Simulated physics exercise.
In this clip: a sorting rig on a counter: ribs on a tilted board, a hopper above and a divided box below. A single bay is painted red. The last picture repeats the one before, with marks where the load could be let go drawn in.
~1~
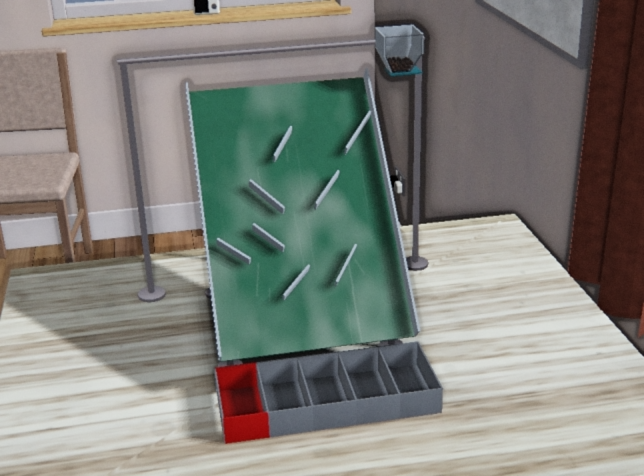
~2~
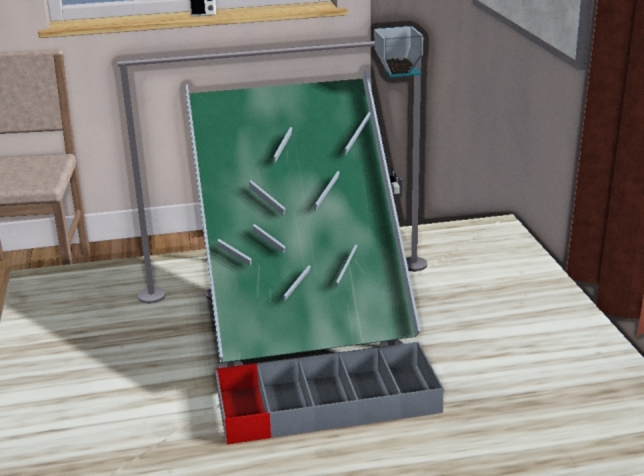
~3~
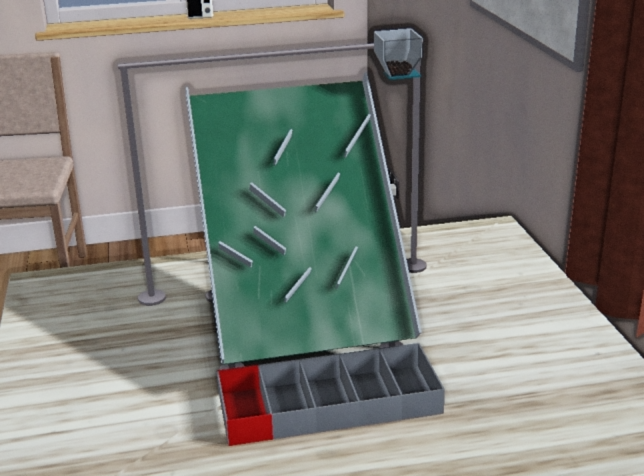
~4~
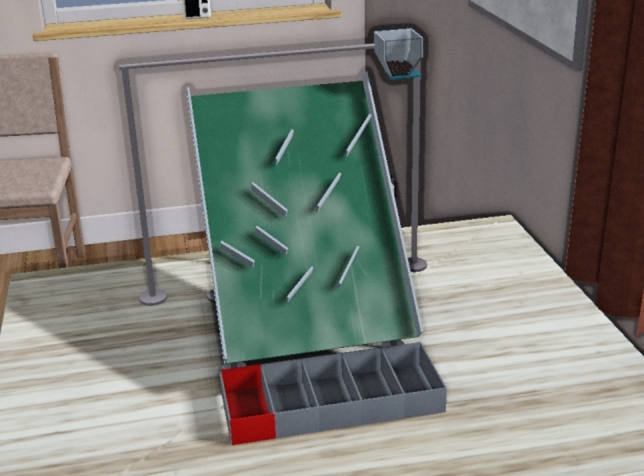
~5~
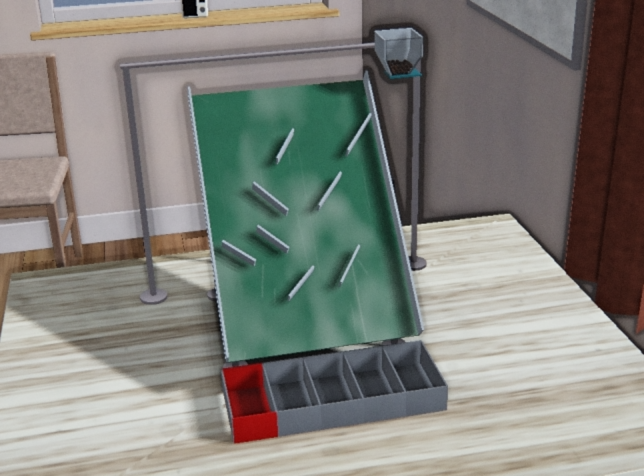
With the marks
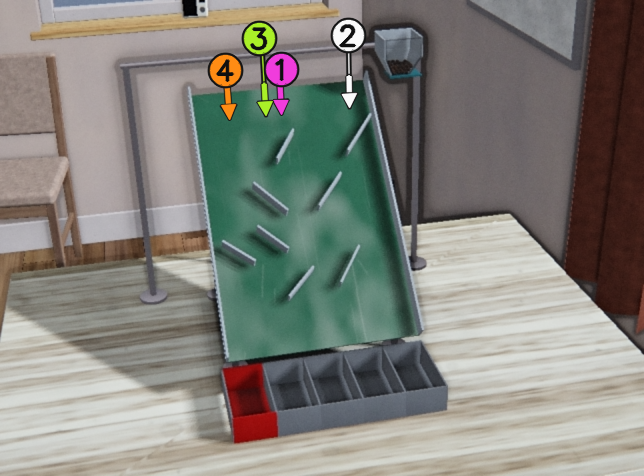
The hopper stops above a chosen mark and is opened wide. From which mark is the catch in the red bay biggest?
Take 2.
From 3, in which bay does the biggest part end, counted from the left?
The third from the left.
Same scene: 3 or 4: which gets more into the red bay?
That would be 4.
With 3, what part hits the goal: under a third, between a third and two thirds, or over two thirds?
Under a third.
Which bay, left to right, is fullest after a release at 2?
The first from the left.
On the marked copy, mark 1 meets the board at (281, 109); mark 2 meets the board at (349, 102); mark 3 meets the board at (265, 110); mark 4 meets the board at (229, 114).
With 1, roughly a quarter in the red bay, roughly two thirds in other bays, about a tenth outside the box.
With 2, the larger part in the red bay, about a tenth in other bays, about a tenth outside the box.
With 3, about a tenth in the red bay, the larger part in other bays, just a few outside the box.
With 4, roughly a third in the red bay, roughly half in other bays, about a tenth outside the box.
